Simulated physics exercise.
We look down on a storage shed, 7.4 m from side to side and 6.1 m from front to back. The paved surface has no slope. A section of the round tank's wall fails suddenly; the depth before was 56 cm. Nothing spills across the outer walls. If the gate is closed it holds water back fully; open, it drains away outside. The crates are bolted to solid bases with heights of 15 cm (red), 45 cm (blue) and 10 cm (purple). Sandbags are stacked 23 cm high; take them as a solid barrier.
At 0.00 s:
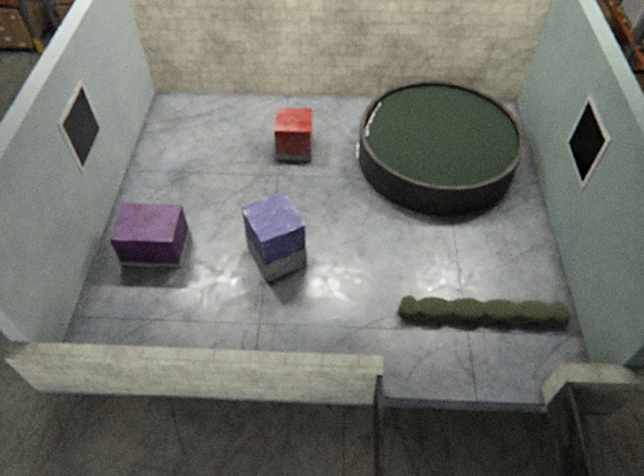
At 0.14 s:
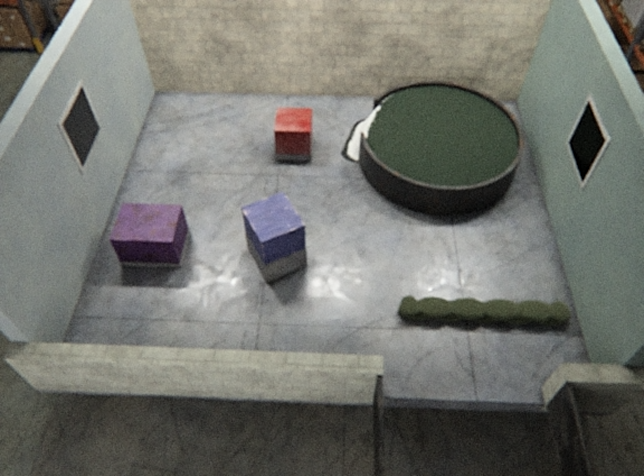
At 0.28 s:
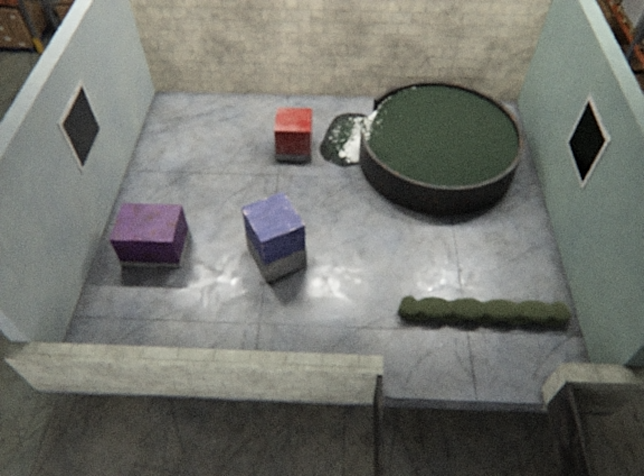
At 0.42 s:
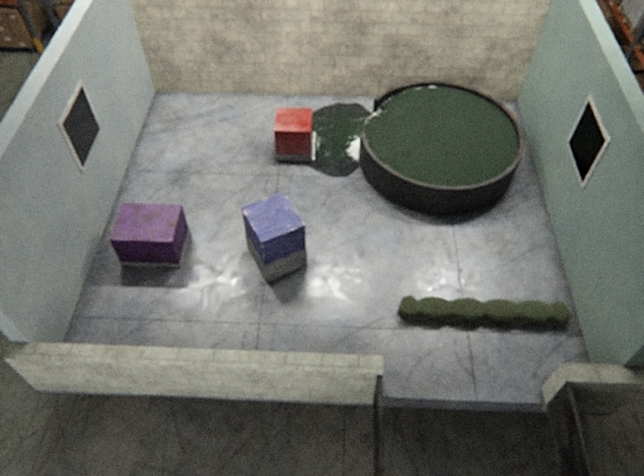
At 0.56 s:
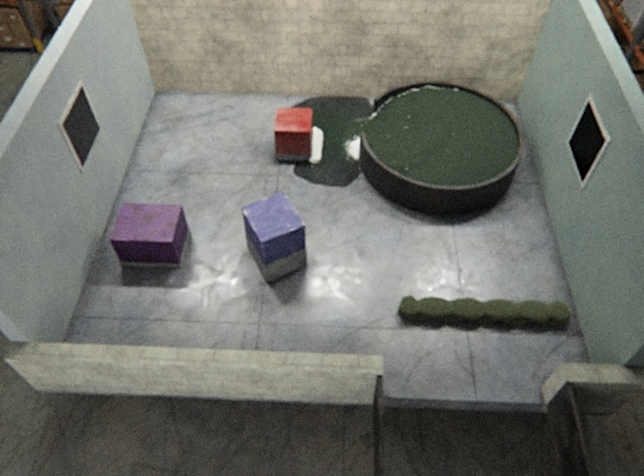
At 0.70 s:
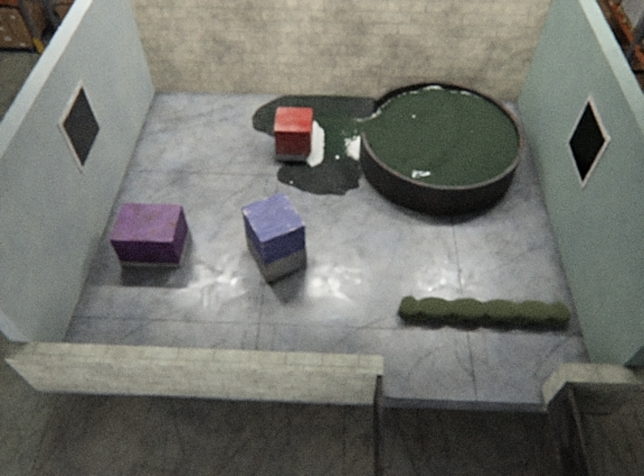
Dark green water pours from the left side of a big round tank at the upper right of a walled, grey-paved yard, seen from above by a still camera. A red box stands left of the tank, a blue box near the middle, a purple one at left, and a low green row lies lower right. The water spreads leftward, reaches the red box and wraps around it.
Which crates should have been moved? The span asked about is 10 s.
One by one: The red crate gets wet; the blue crate keeps dry; the purple crate is wetted.
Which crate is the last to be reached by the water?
It is the purple one.
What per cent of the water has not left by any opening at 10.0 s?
Some 96 per cent remains.
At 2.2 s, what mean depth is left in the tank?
About 39 cm.
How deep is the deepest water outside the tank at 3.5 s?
Roughly 29 cm.
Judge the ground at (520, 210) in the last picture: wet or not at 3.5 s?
It is dry.
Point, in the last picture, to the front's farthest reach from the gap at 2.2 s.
Around (154, 95).
After 1.4 s water covers 15 % of the floor and is deepest (41 cm) near (319, 142); red plinth reached, blue plinth not reached, purple plinth not reached.
After 2.2 s water covers 30 % of the floor and is deepest (38 cm) near (319, 142); red plinth reached, blue plinth reached, purple plinth not reached.
After 3.5 s water covers 50 % of the floor and is deepest (29 cm) near (157, 113); red plinth reached, blue plinth reached, purple plinth reached.
After 6.0 s water covers 80 % of the floor and is deepest (20 cm) near (319, 142); red plinth reached, blue plinth reached, purple plinth reached.
After 10.0 s water covers 95 % of the floor and is deepest (14 cm) near (139, 226); highest at the red plinth 39 cm, highest at the blue plinth 14 cm, highest at the purple plinth 19 cm.
